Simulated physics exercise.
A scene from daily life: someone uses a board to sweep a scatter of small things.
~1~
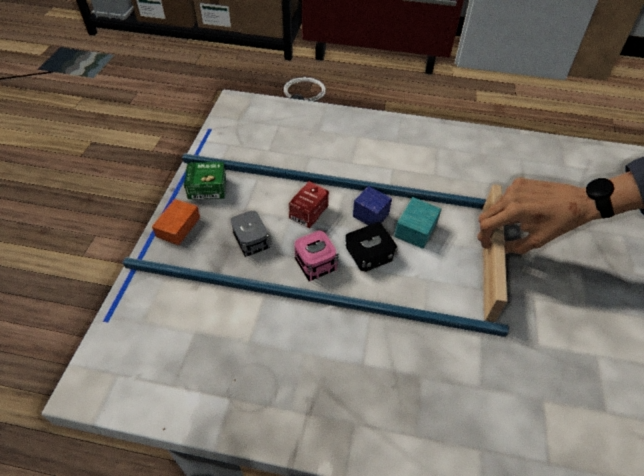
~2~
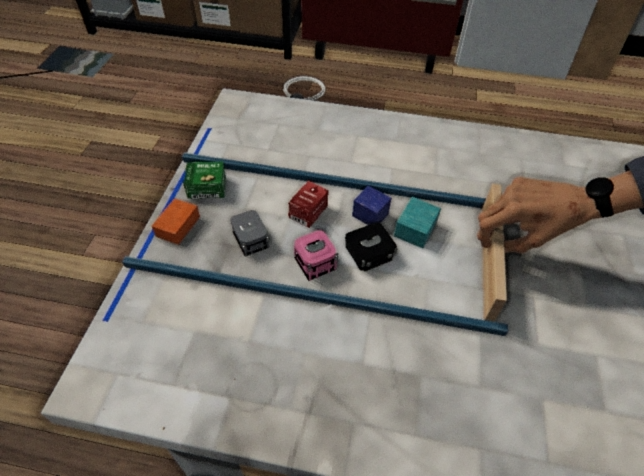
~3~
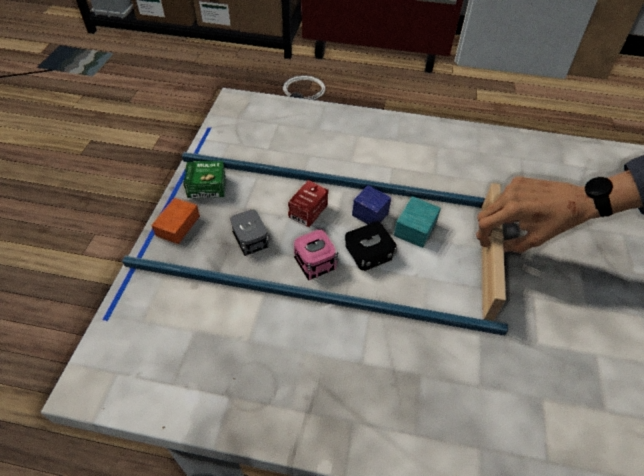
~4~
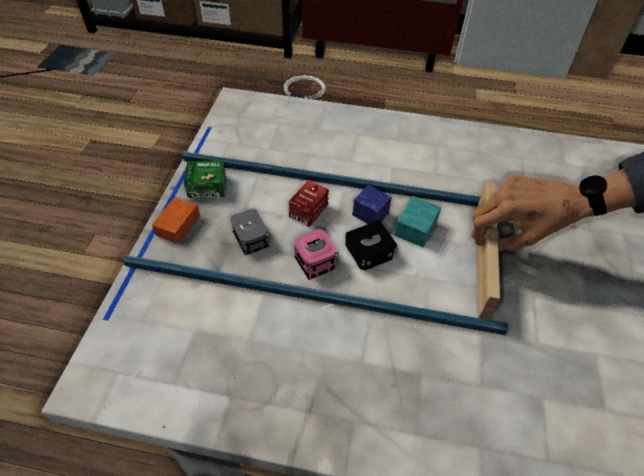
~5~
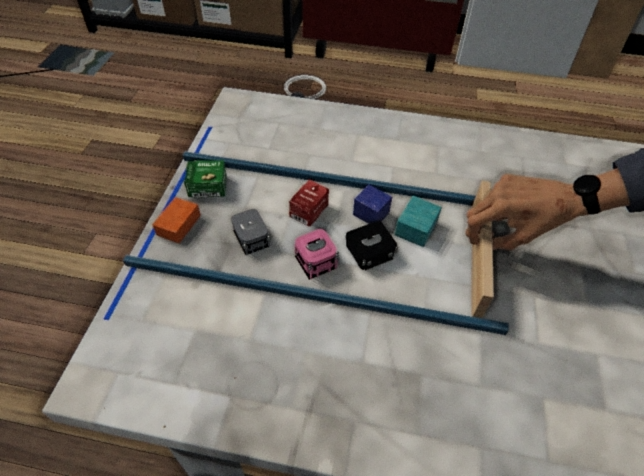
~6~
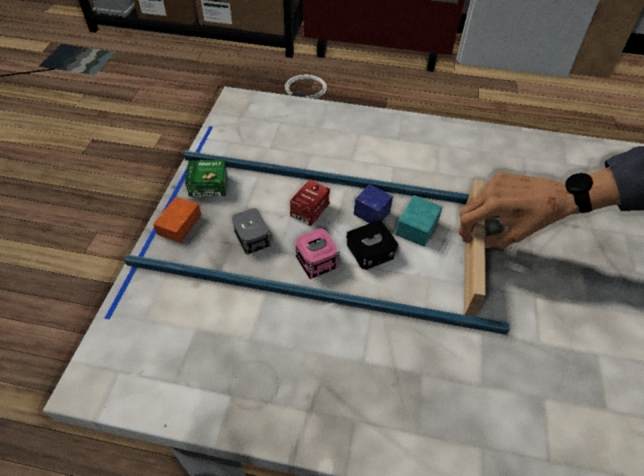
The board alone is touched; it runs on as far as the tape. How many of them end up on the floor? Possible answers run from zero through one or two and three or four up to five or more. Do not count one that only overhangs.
The right answer is five or more.
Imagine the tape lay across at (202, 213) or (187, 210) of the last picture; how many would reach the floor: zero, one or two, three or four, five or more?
One after another: Three to four; five or more.
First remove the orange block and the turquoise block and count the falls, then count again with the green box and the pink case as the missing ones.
That gives 6 in the first case, then 6 in the second.
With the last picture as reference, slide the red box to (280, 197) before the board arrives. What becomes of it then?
It goes down.
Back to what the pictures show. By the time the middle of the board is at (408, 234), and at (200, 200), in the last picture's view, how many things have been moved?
At first I count 3, and then 8.
A little later, none off yet; orange block at rest near (178, 219); green box at rest near (207, 178); grey case at rest near (251, 231).
Next, none off yet; orange block at rest near (178, 219); green box shifted about its own width near (176, 172); grey case shifted about its own width near (209, 222).
When it is over, the number that fall off is five or more; down, turquoise block, black case, blue block, pink case, red box, grey case, green box and orange block.
